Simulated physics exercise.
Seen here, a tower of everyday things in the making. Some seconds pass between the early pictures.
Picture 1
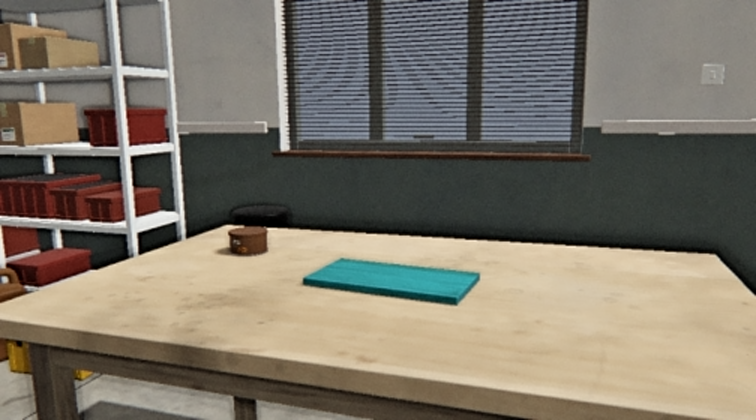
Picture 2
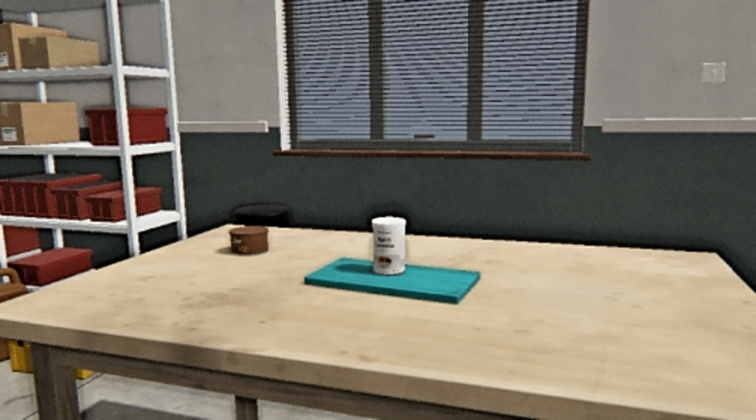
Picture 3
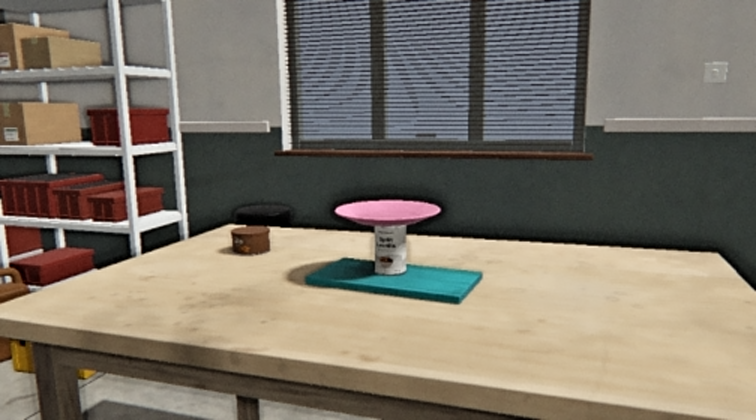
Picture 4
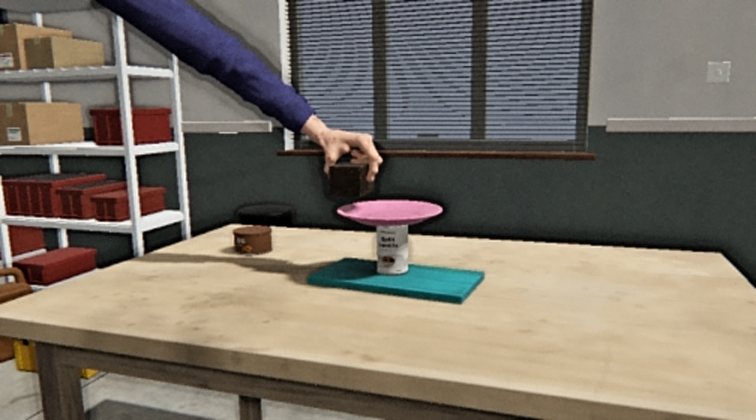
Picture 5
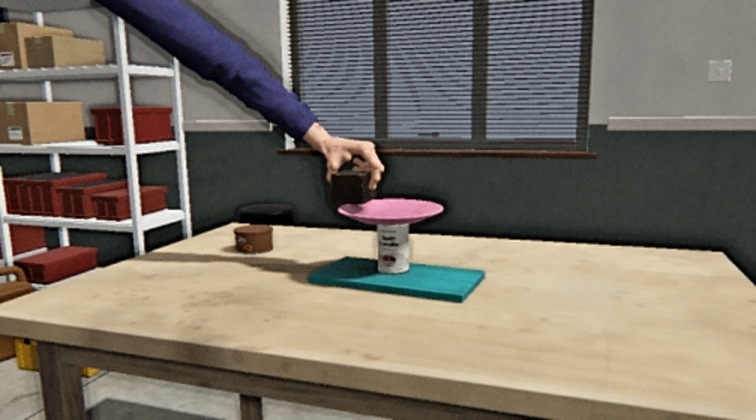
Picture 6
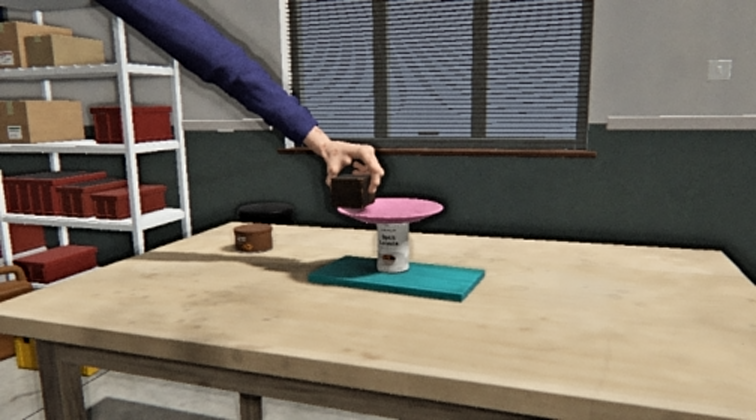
In a storeroom with metal shelves of boxes at left and a blinded window behind, a pale wooden table is seen from slightly above by a nearly still camera. A brown tub sits at left and a teal board near the middle, where a white can appears, then a pink plate on top. A blue-sleeved arm reaches in from upper left and lowers a black block onto the plate's left side.
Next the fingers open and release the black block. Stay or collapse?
In the end the pile stays up.
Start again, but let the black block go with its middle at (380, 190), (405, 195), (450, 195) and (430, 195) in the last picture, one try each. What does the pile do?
First, it stays up; second, it keeps its balance; third, it loses its balance; fourth, it holds.
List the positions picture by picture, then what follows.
In the first picture, the last thing is not in view yet; brown tub (249, 241).
In the second picture, the last thing is not in view yet.
In the third picture, the last thing is not in view yet; brown tub (251, 241).
The fourth picture shows still above its spot; black block (352, 179); pink plate (390, 214).
The fifth picture shows still above its spot; black block (354, 187); brown tub (254, 239).
The sixth picture shows in place under the hand; black block (354, 191); pink plate (390, 212).
Then, 1.00 s past the last view, nothing moves.
Then, 2.10 s past the last view, black block resting near (353, 191).
Finally, all 5 still in place. Final places as the last picture's camera would see them, black block near (353, 191). The pile holds.
